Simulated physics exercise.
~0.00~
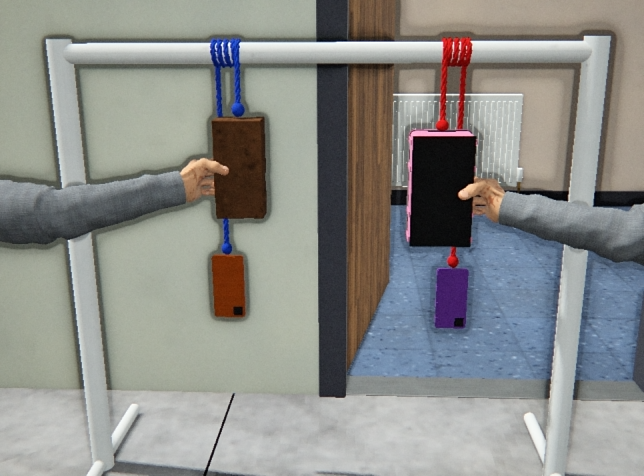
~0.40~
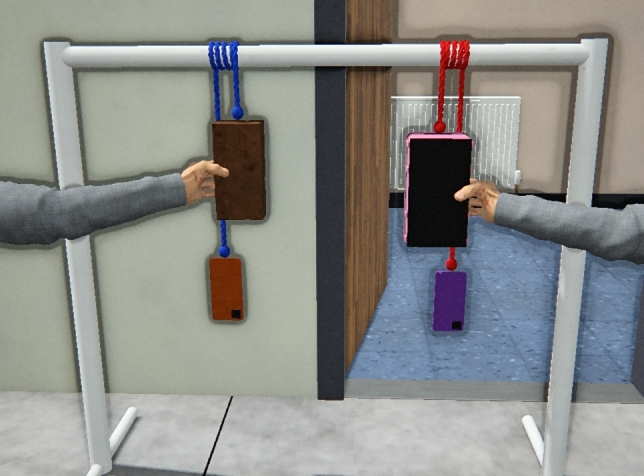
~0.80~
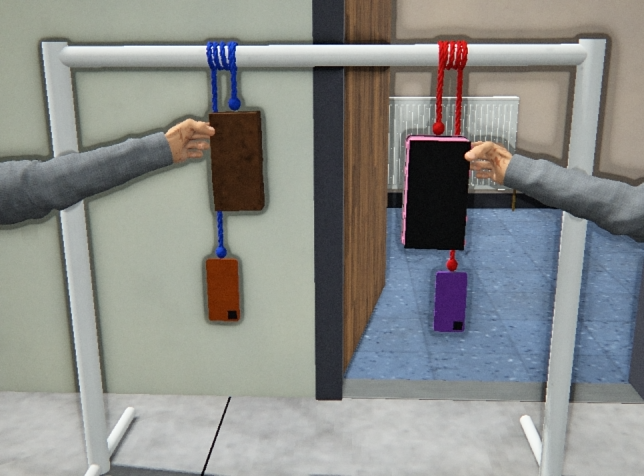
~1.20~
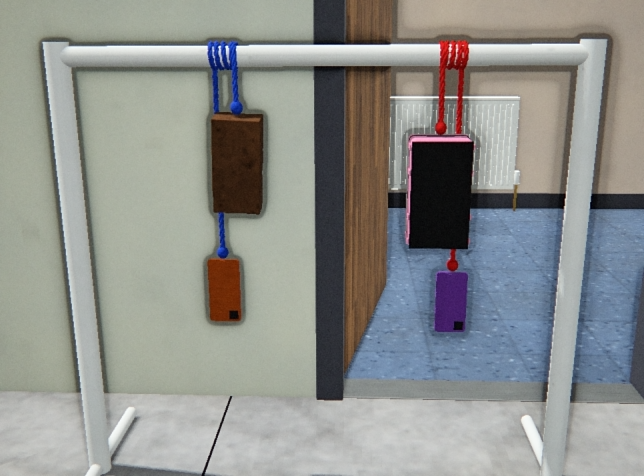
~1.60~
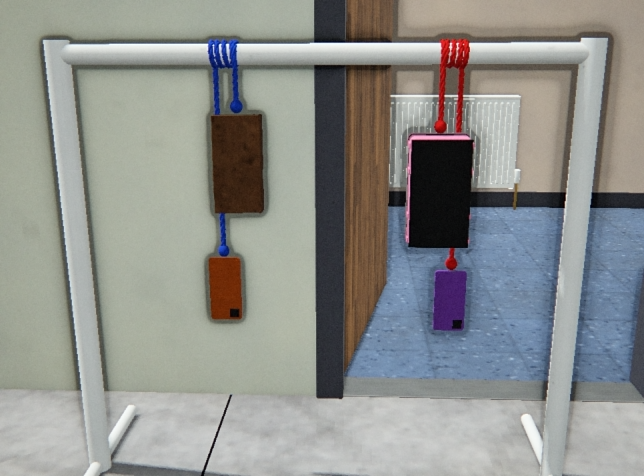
A brown brick and a black-fronted pink case hung from a white rail on blue and red ropes, each with a small phone dangling below. Two hands held them, then let go and drew away, and both stayed hanging well off the floor.
